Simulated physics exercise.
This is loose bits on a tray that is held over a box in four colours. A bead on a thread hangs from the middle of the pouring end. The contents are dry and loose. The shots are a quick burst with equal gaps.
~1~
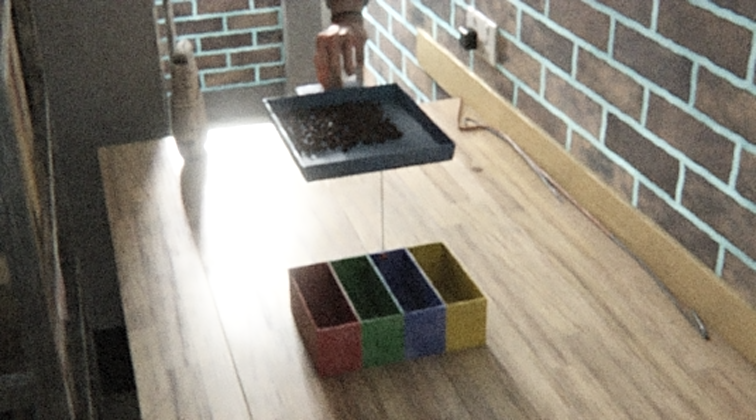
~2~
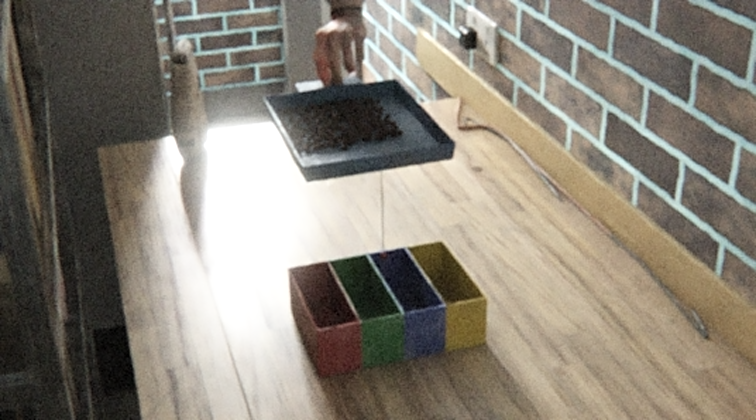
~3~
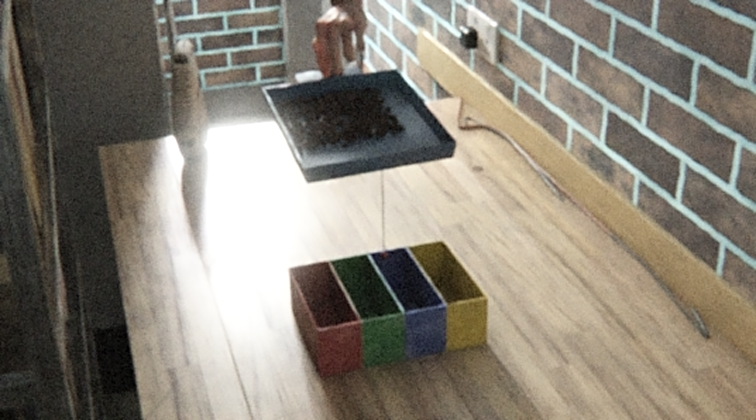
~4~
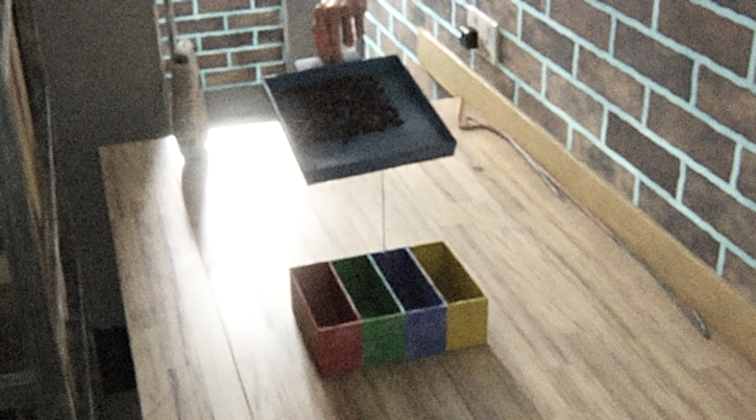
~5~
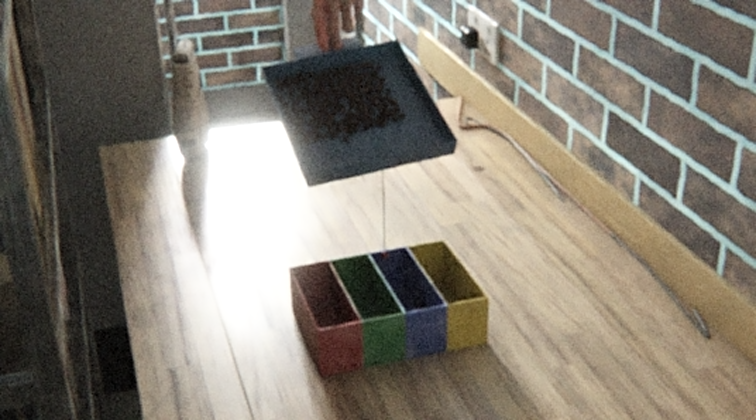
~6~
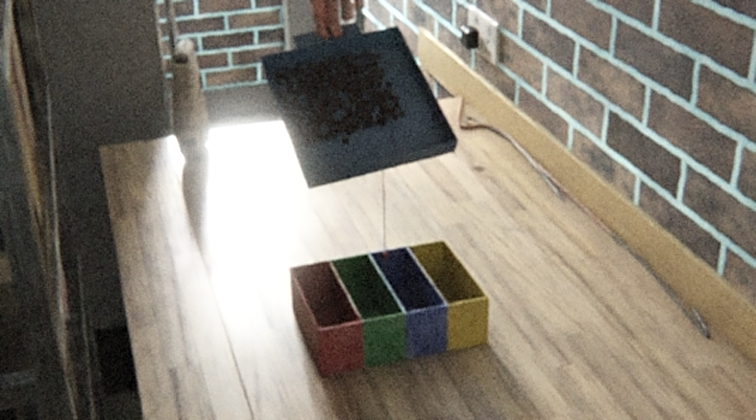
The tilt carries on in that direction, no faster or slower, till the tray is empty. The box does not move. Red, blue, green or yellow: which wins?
The red one ends fullest.
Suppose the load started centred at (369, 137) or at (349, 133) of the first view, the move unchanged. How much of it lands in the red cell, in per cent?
Roughly 60 per cent, and 70 per cent.
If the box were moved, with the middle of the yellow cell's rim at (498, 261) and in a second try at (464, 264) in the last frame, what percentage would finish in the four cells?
About 10 and 60 per cent.
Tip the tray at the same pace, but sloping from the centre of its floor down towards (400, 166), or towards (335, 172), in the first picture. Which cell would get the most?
The first try: That yellow cell. The second: That red cell.
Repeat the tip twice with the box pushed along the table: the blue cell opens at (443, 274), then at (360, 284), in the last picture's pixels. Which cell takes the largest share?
In turn: Red; that green cell.
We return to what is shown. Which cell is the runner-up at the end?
In second place: The green cell.
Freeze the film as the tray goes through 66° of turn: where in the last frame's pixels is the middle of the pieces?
Roughly at (337, 172).
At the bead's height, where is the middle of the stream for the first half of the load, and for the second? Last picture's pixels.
The first part at (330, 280); the rest at (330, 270).
Soon, tray tipped steeply; most on the tray; a stray few in the red cell; a stray few in the green cell; a small part falling or outside the box.
A while on, tray tipped past a quarter turn; about two thirds on the tray; about a quarter in the red cell; a small part in the green cell; a stray few in the blue cell; a small part falling or outside the box.
Towards the end, tray tipped past a quarter turn; about two thirds in the red cell; about a quarter in the green cell; a stray few in the blue cell; a stray few falling or outside the box.
Finally, tray tipped past a quarter turn; about two thirds in the red cell; about a quarter in the green cell; a stray few in the blue cell; none in the yellow cell; a stray few outside the box.
